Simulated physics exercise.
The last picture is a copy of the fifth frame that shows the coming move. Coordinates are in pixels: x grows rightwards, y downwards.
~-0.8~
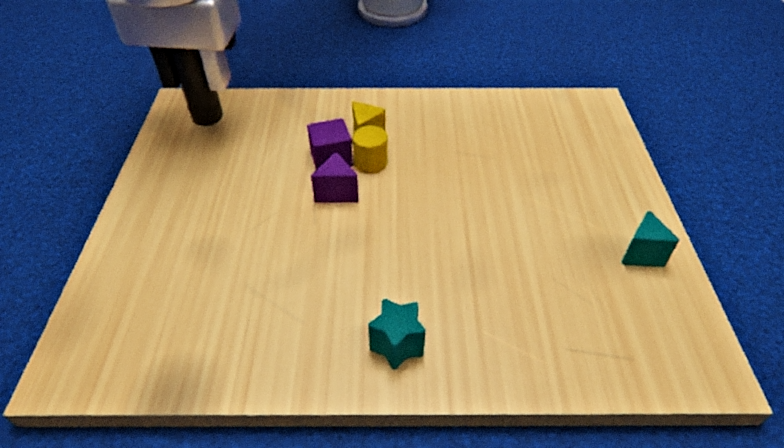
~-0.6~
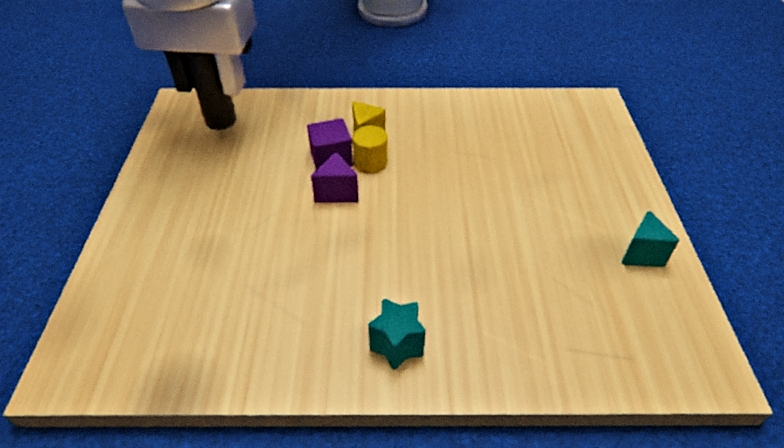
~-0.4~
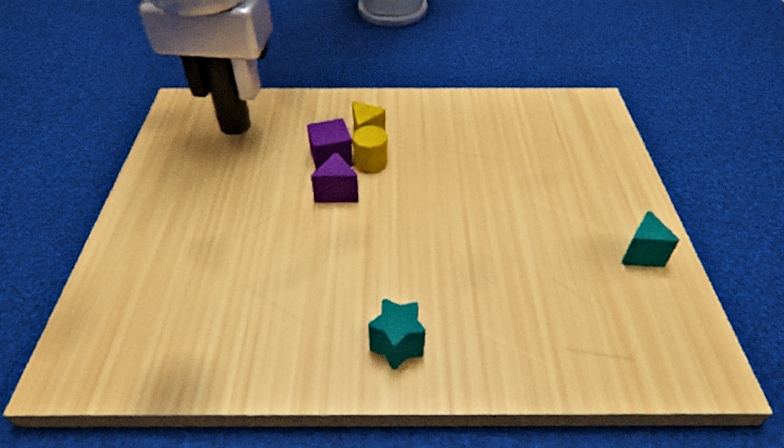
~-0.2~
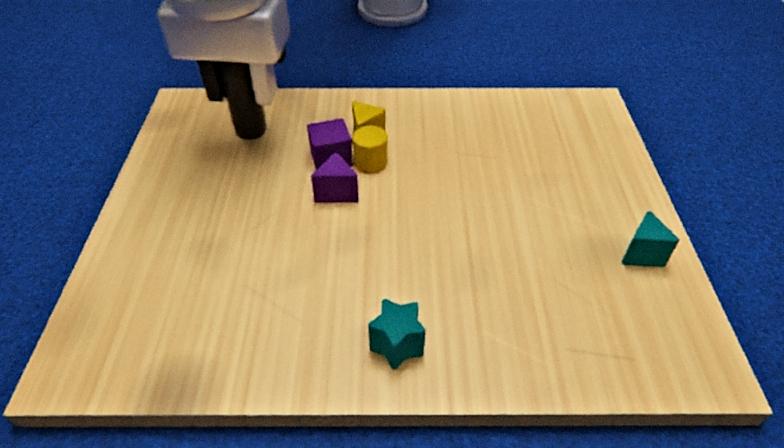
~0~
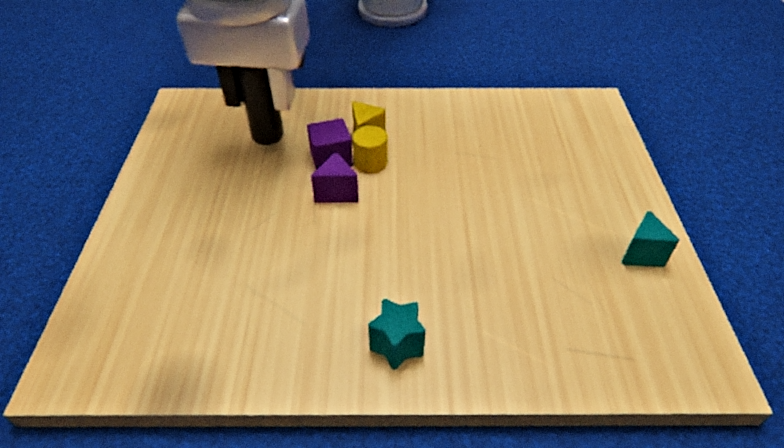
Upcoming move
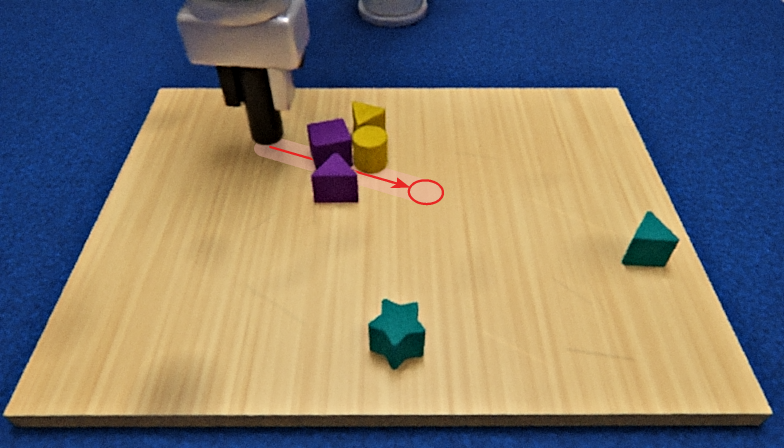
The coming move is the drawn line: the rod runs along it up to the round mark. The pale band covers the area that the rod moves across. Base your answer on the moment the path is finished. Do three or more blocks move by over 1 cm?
I'd say no.
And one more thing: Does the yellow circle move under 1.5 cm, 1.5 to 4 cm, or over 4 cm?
Overall it shifts more than 4 cm.
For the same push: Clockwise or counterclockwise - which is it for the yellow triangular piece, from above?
The sense of turning is anti-clockwise.
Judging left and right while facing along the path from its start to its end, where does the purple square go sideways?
It moves off to the left.
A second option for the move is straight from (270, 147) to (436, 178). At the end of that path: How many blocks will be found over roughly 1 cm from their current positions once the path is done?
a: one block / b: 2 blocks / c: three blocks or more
It's b.
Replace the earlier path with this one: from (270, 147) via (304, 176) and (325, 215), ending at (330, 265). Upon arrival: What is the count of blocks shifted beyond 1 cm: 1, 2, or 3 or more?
Count: 1.
Drawn move, in a line from (270, 147) to (426, 192).
On the path given first. One third of the way, rod at (318, 150); purple square at (353, 136); yellow triangular piece at (369, 112), turned 30° anticlockwise; yellow circle at (390, 137).
Two thirds of the way, rod at (371, 165); purple square at (409, 147); purple triangular piece at (336, 170), turned 15° clockwise; yellow triangular piece at (370, 112), turned 35° anticlockwise; yellow circle at (442, 136).
At the end, rod at (427, 181); purple square at (460, 151), turned 35° anticlockwise; purple triangular piece at (336, 170), turned 15° clockwise; yellow triangular piece at (370, 112), turned 35° anticlockwise; yellow circle at (473, 129).
